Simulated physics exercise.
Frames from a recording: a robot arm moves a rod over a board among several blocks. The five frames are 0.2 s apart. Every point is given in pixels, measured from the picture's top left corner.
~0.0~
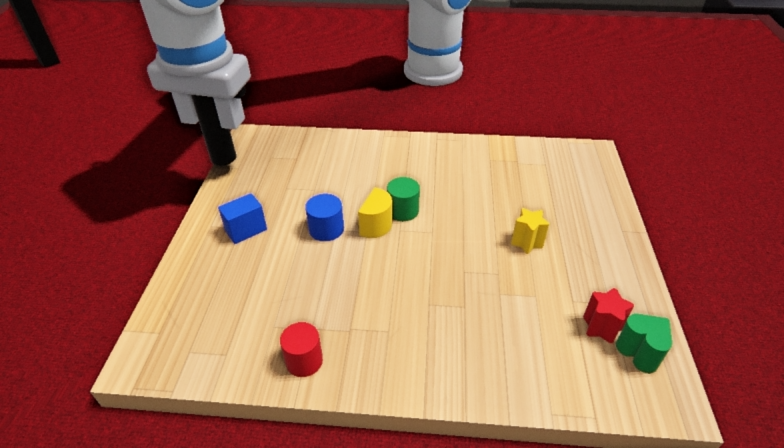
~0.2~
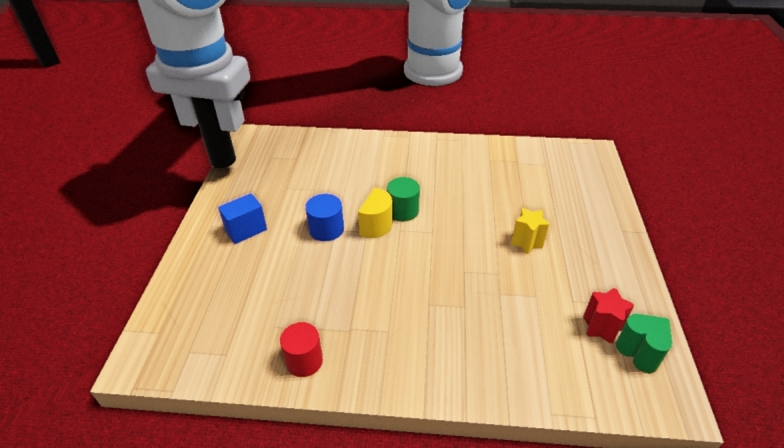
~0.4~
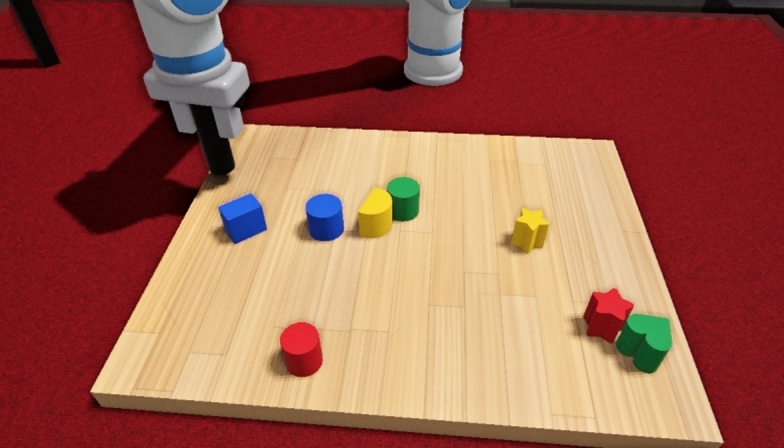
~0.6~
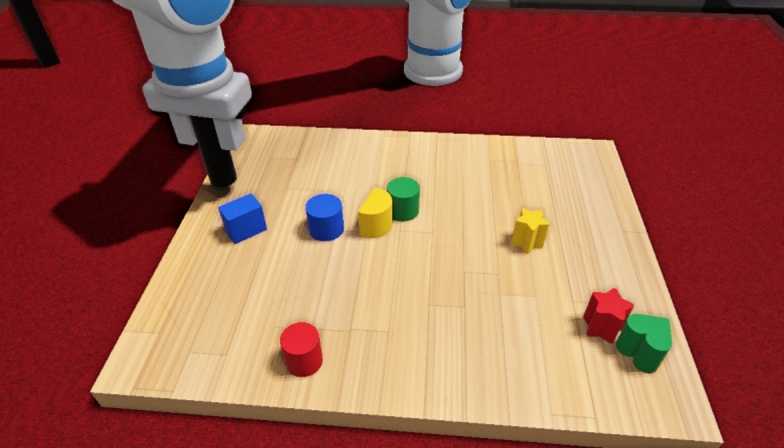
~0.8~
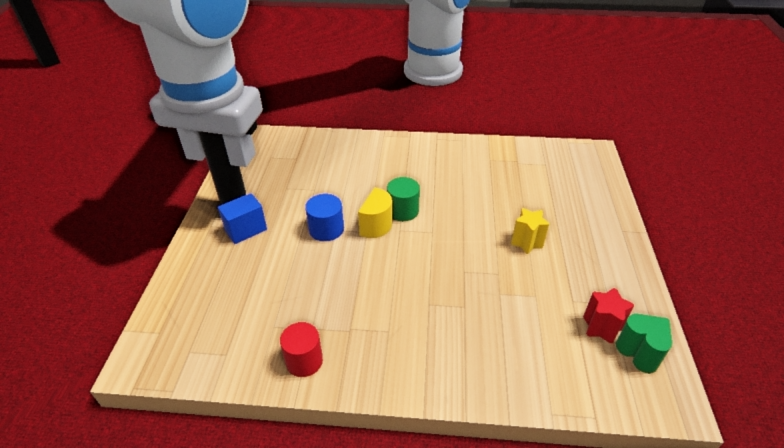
To begin with, a robot arm holds a dark rod near the upper left edge of a wooden board scattered with red, blue, green and yellow blocks. The rod stays nearly still, then shifts slightly toward the viewer and moves close behind the blue block, while all the blocks stay still.
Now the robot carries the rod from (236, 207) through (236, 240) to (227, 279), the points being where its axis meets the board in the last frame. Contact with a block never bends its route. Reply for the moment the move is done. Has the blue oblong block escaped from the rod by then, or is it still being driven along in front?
The block lies off to the side or behind.
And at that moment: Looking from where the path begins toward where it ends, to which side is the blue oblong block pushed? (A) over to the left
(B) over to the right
Answer: A.
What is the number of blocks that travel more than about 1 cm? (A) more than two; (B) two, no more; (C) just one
C (just one)
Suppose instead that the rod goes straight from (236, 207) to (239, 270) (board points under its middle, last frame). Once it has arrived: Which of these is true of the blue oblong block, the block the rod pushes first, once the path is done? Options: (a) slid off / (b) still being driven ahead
a.
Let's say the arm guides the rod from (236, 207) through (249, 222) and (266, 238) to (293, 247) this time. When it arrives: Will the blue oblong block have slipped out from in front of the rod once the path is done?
Yes
The first path, step by step. One third of the way, rod at (235, 217); blue oblong block at (244, 219), turned 15° anticlockwise.
Two thirds of the way, rod at (230, 241); blue oblong block at (251, 235), turned 40° anticlockwise.
At the end, rod at (223, 267); blue oblong block at (254, 237), turned 55° anticlockwise.
